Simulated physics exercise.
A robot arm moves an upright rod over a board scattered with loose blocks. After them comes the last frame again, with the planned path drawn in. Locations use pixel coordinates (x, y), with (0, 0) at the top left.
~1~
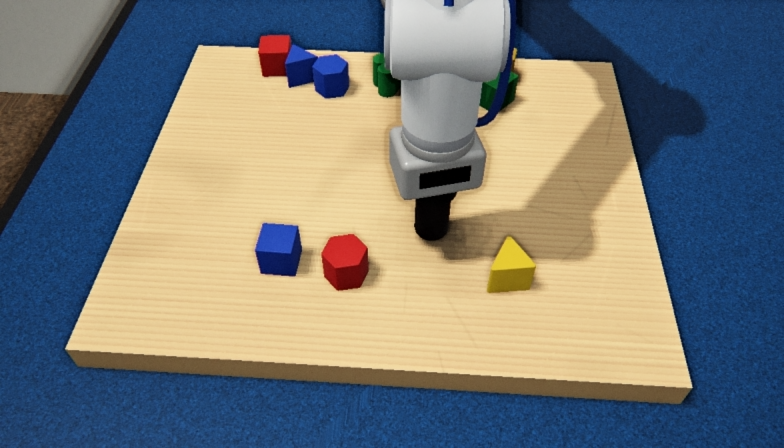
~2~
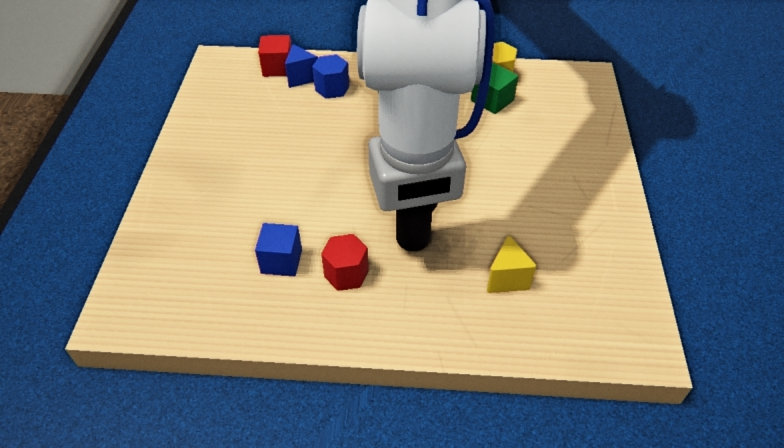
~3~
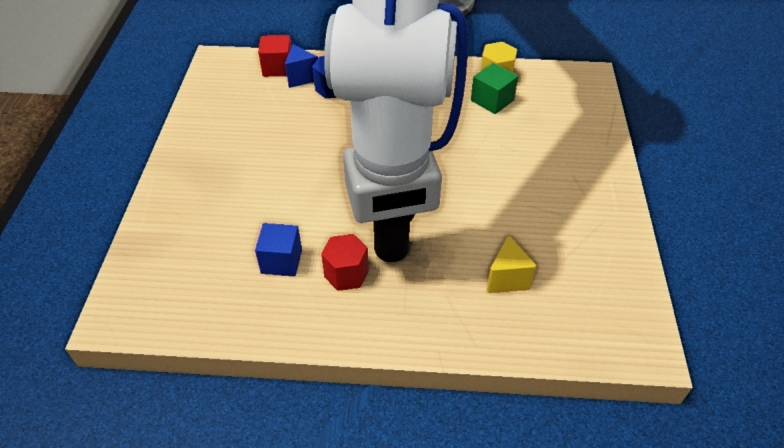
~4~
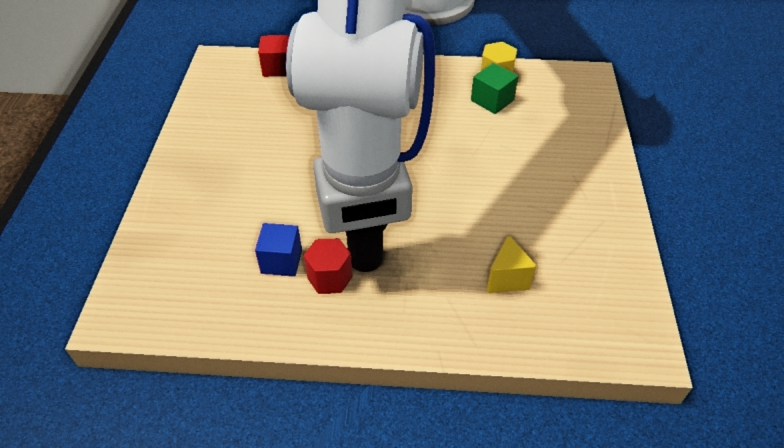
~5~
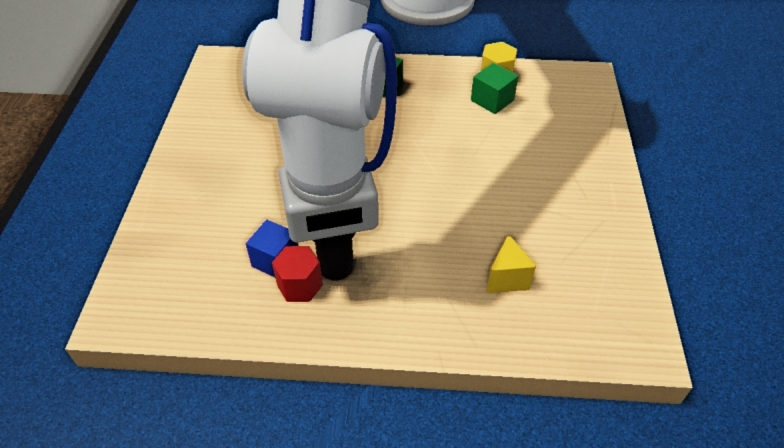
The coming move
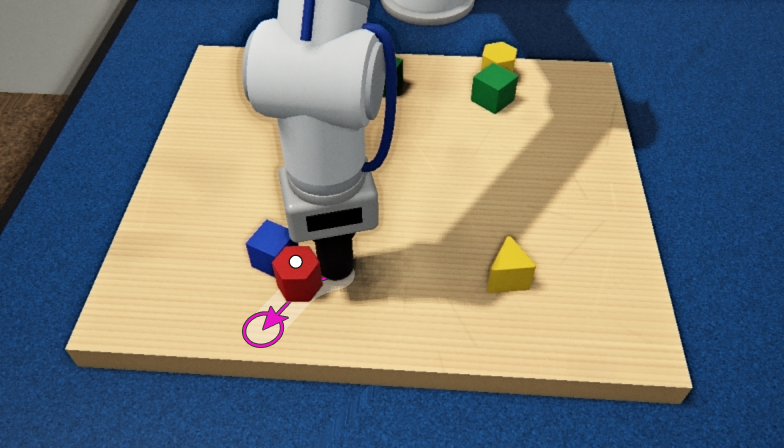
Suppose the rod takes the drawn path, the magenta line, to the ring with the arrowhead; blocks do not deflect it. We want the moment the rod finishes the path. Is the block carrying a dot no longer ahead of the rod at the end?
I expect so.
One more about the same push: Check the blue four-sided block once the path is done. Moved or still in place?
It travels a centimetre or more.
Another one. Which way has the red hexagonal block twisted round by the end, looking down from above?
Turns clockwise.
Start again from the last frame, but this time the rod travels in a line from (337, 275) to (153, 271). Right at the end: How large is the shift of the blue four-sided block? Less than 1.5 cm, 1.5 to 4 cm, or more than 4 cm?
The displacement of the blue four-sided block is above 4 cm.
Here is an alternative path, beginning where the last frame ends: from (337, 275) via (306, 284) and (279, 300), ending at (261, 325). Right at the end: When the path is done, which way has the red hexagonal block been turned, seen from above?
Clockwise rotation.
Drawn move, from (337, 275) over (308, 285) and (285, 306) to (263, 329); the dot is on the red hexagonal block.
The first path, step by step. Halfway along, rod at (294, 288); blue four-sided block at (260, 235), turned 30° clockwise; red hexagonal block at (250, 275), turned 30° clockwise.
At the end, rod at (261, 323); blue four-sided block at (260, 235), turned 30° clockwise; red hexagonal block at (231, 282), turned 65° clockwise.
